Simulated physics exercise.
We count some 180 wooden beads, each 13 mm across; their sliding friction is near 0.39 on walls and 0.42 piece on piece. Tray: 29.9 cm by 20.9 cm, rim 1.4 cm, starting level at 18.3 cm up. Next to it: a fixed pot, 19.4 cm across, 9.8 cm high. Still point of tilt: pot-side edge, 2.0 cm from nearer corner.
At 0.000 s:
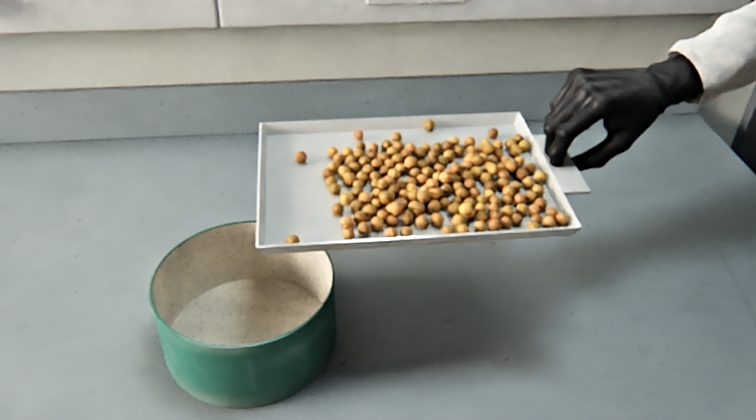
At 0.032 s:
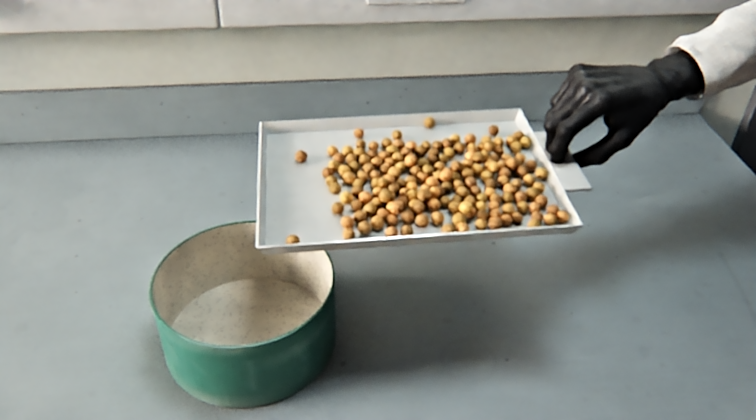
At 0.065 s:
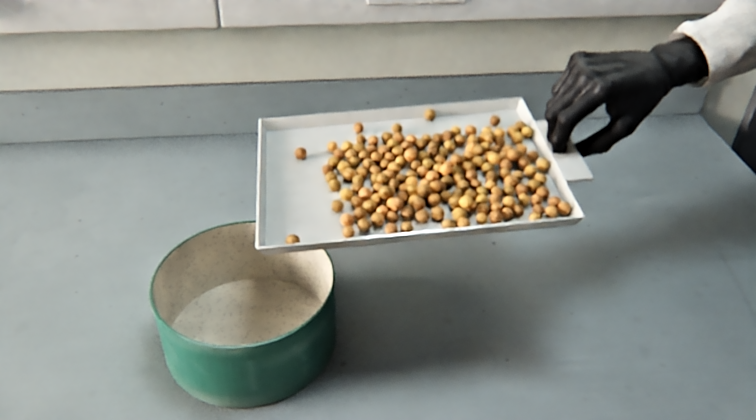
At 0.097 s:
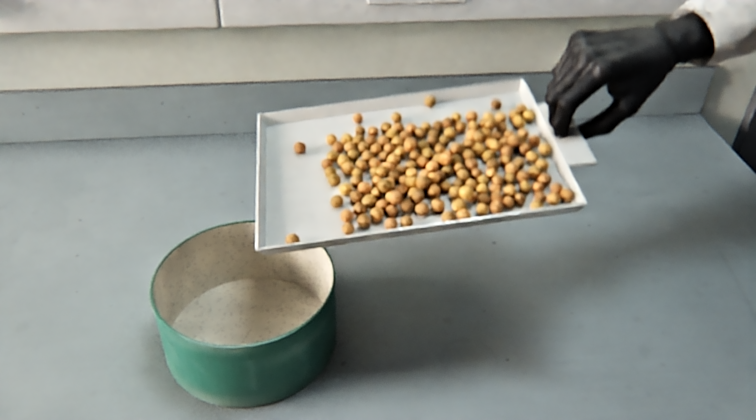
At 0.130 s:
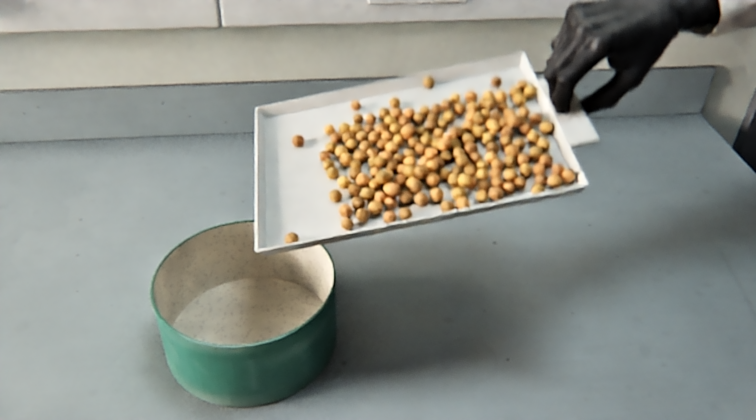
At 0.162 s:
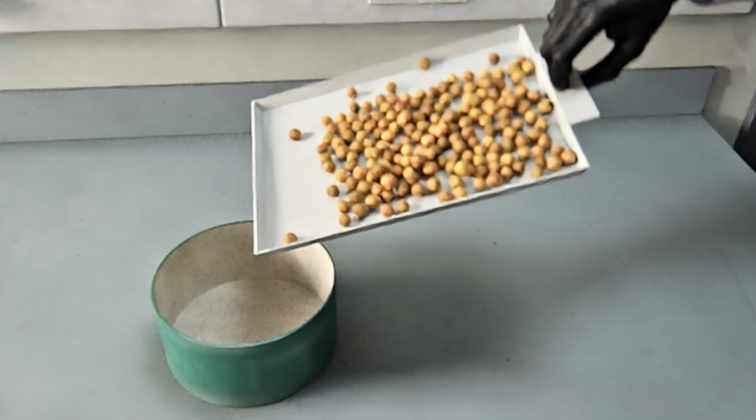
The clip shows a black-gloved hand holding a white tray of small round brown beads beside a green pot on a gray counter, then raising the tray's right side so it slants down toward the left.
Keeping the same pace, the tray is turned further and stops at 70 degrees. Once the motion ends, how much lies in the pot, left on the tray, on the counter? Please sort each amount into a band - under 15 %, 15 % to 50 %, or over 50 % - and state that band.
Pot: 15 % to 50 %; tray: Under 15 %; counter: Over 50 %.
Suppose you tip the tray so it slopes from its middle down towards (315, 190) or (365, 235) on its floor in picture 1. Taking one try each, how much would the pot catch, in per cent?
I'd put it at roughly 65 per cent for the first tilt and roughly 10 per cent for the second.
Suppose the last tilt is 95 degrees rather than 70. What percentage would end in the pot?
You'd end up with some 30 % in the pot.
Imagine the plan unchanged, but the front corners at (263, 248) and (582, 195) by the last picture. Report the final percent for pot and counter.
Split: Pot = 25, counter = 75.
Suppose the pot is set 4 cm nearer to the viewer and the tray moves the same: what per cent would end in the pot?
In that case about 60 percent would end up there.
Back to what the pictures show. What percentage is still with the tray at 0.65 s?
Around 5 percent.
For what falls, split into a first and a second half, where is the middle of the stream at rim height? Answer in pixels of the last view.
(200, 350) or so first, later (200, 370).
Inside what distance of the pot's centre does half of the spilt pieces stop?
About 30 centimetres.
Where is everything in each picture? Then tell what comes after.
In the first picture, tray tilt 0 degrees, front corners at (263, 242) and (574, 224); middle of the pieces at (432, 185); pot at (243, 277).
In the second picture, tray tilt 1 degrees, front corners at (263, 242) and (575, 221); middle of the pieces at (432, 183).
In the third picture, tray tilt 3 degrees, front corners at (263, 243) and (577, 213), lowest corner left front; middle of the pieces at (433, 177).
In the fourth picture, tray tilt 7 degrees, front corners at (263, 244) and (579, 200), lowest corner left front; middle of the pieces at (433, 168).
In the fifth picture, tray tilt 13 degrees, front corners at (262, 245) and (581, 181), lowest corner left front; middle of the pieces at (431, 154).
In the sixth picture, tray tilt 19 degrees, front corners at (262, 247) and (580, 163), lowest corner left front; middle of the pieces at (429, 141); pot at (245, 277). Its pace works out near 185 degrees a second.
After 0.31 s, tilt 47 degrees; the tray holds 100 %, the pot 0 %.
After 0.41 s, tilt 64 degrees; the tray holds 100 %, the pot 0 %.
After 0.65 s, tilt 70 degrees; the tray holds 5 %, the pot 25 %.
In the end, at 1.8 s, pot 30 %, tray 5 %, counter 65 %.
